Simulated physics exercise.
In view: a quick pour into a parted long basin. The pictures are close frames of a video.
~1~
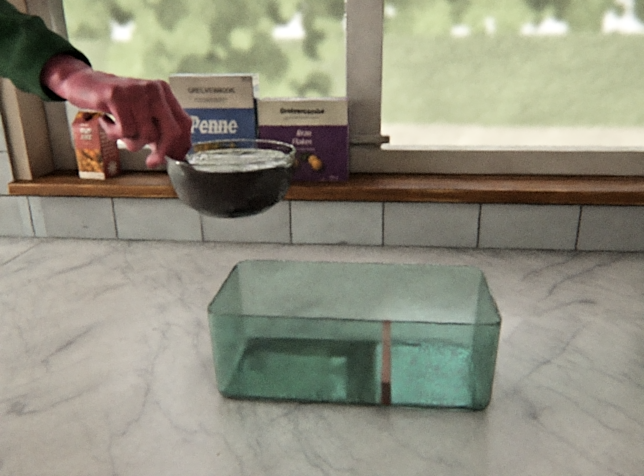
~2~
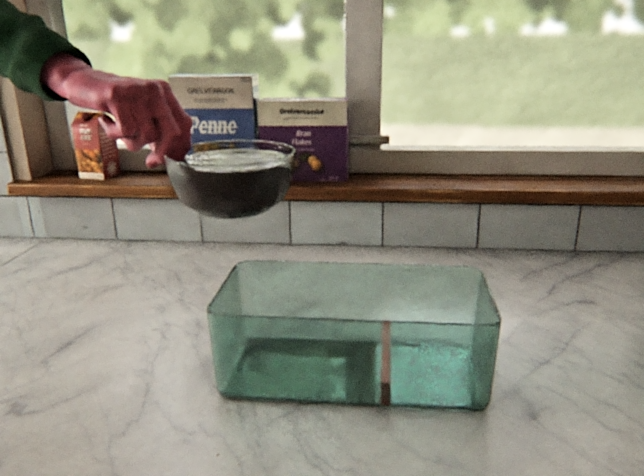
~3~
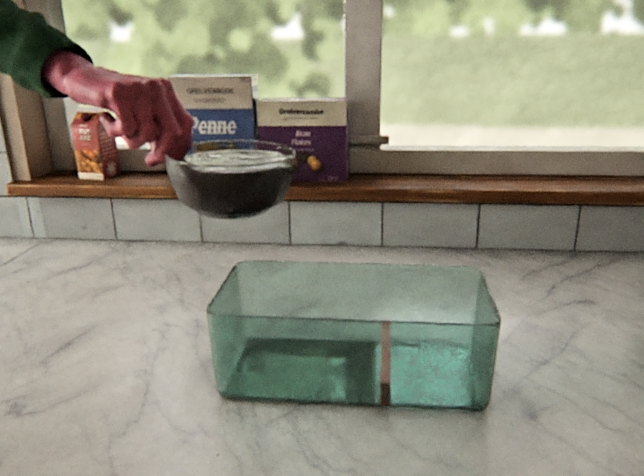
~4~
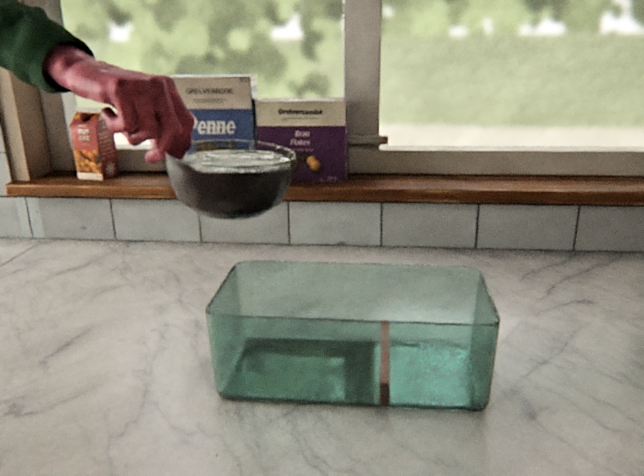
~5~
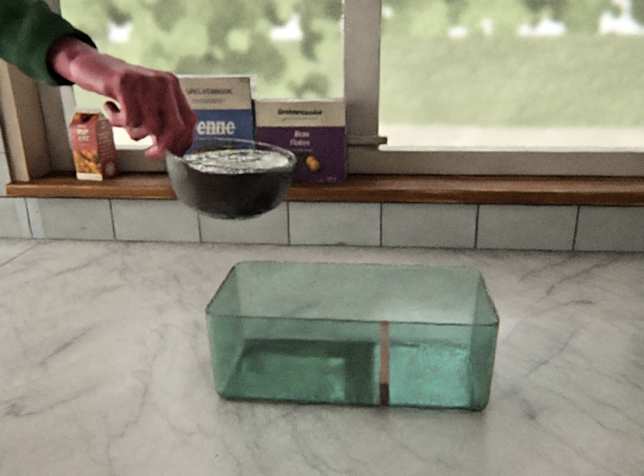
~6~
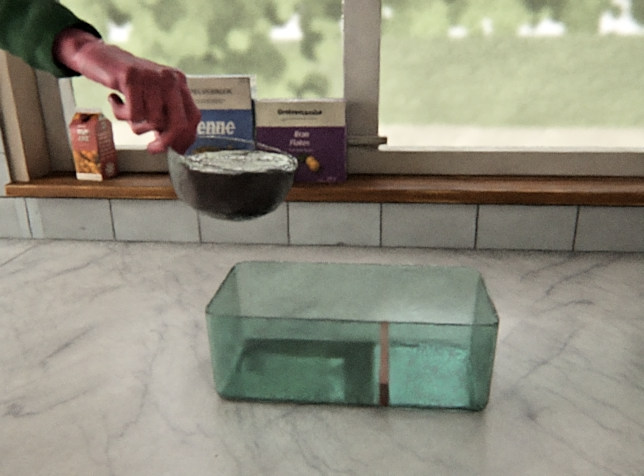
The clip shows a hand in a green sleeve holding a glass bowl of liquid above a divided, greenish transparent basin on a marble counter; the bowl stays nearly level at first, then tilts slightly to the right.
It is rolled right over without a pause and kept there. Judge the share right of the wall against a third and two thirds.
In the end less than a third is right of the wall.
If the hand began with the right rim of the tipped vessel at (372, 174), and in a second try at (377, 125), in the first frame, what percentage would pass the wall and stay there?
First some 75, then 75 per cent.
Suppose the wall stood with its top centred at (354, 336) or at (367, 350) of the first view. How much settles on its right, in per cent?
In turn 50 and 40 in a hundred.
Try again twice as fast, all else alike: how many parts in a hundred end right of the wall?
About 15 per cent.
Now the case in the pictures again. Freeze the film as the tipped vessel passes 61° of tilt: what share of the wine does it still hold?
Roughly 45 in a hundred.
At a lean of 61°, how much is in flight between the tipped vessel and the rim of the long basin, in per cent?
Near 30 %.
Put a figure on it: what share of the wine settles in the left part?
Near 90 %.
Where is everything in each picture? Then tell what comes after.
In the first frame, tilt 0°; pouring edge (294, 153); surface from (175, 159) to (292, 160); the long basin's rim runs from (224, 285) to (491, 294); the wall's top is at (386, 349).
In the second frame, tilt 0°; pouring edge (293, 154); surface from (175, 160) to (292, 161).
In the third frame, tilt 2°; pouring edge (294, 156); surface from (175, 159) to (292, 163).
In the fourth frame, tilt 4°; pouring edge (294, 159); surface from (175, 159) to (292, 162).
In the fifth frame, tilt 7°; pouring edge (295, 163); surface from (175, 160) to (293, 162).
In the sixth frame, tilt 12°; pouring edge (296, 168); surface from (178, 161) to (295, 163).
A moment on, the tilt is 61° and 43 per cent is still to pour, 24 is left of the wall and 1 right of it.
Next, the tilt is 95° and 3 per cent is still to pour, 84 is left of the wall and 6 right of it.
Then the tilt is 105° and 0 per cent is still to pour, 90 is left of the wall and 9 right of it.
Later the tilt is 105° and 0 per cent is still to pour, 89 is left of the wall and 10 right of it.
At rest 89 per cent lies left of the wall, 10 right of it and 1 outside.
